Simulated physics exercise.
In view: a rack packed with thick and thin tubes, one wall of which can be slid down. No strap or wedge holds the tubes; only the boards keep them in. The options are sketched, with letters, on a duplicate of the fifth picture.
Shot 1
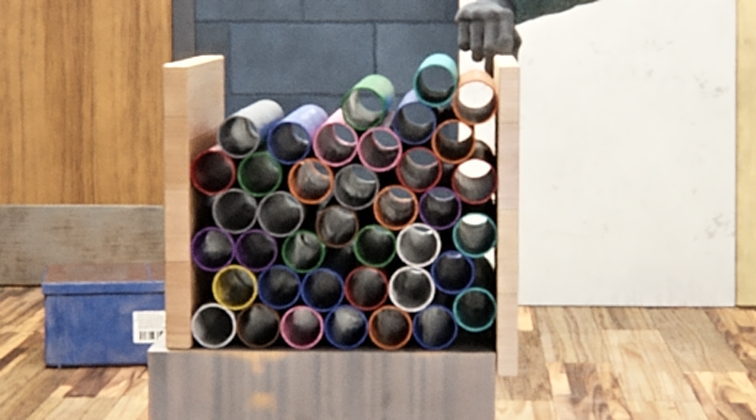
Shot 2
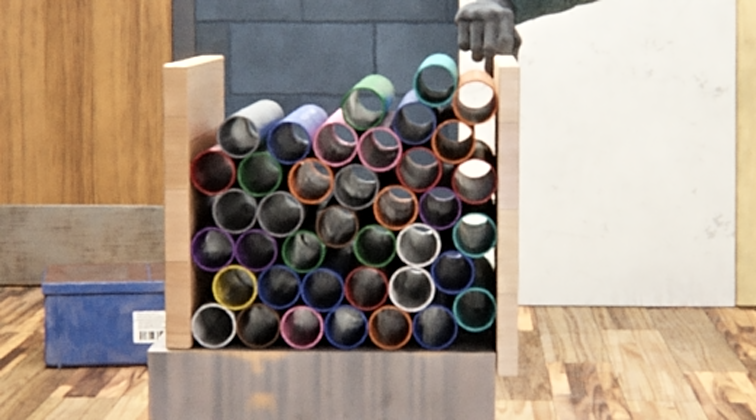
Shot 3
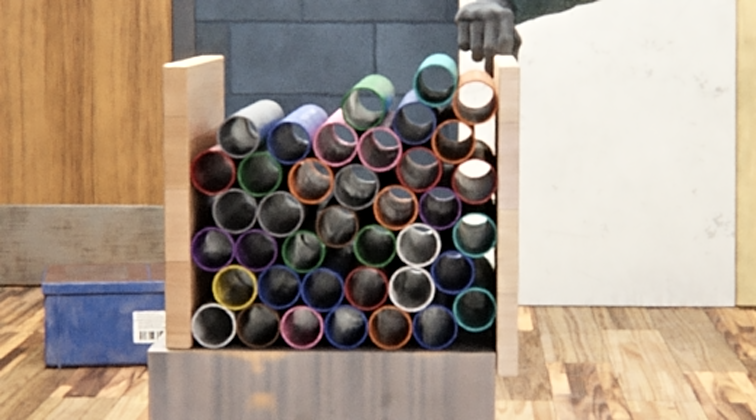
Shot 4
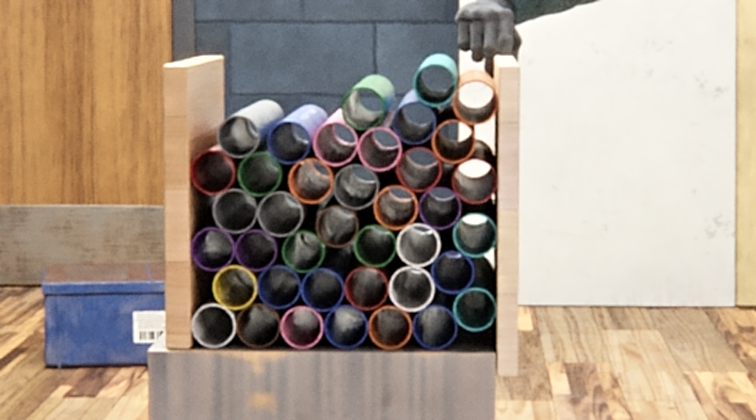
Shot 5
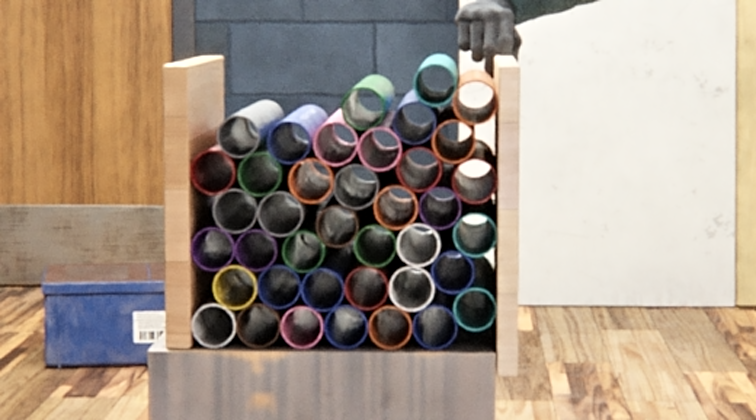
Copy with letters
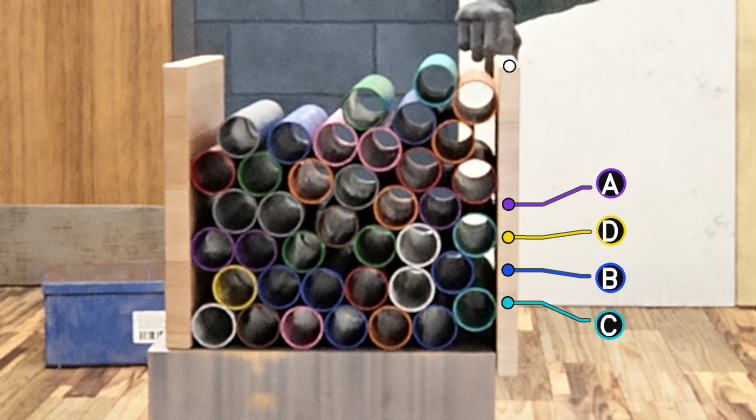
A gloved hand stays still above the right board of a rack packed with colorful tubes.
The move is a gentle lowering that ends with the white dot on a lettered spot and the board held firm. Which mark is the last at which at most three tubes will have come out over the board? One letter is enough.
Down to A.
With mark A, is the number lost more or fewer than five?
Fewer than five.
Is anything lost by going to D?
Yes.
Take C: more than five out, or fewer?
More than five.
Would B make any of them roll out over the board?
Yes, at B.
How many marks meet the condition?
One of the four.
On the marked copy, A at (508, 204); B at (508, 270); C at (508, 303); D at (508, 238); the white dot at (509, 66).
With A. Early on, top of the board (498, 132).
Further on, top of the board (498, 203).
At the end, top of the board (498, 203), one out over the board.
As for the rest, B four out over the board; C more than three out over the board; D four out over the board.
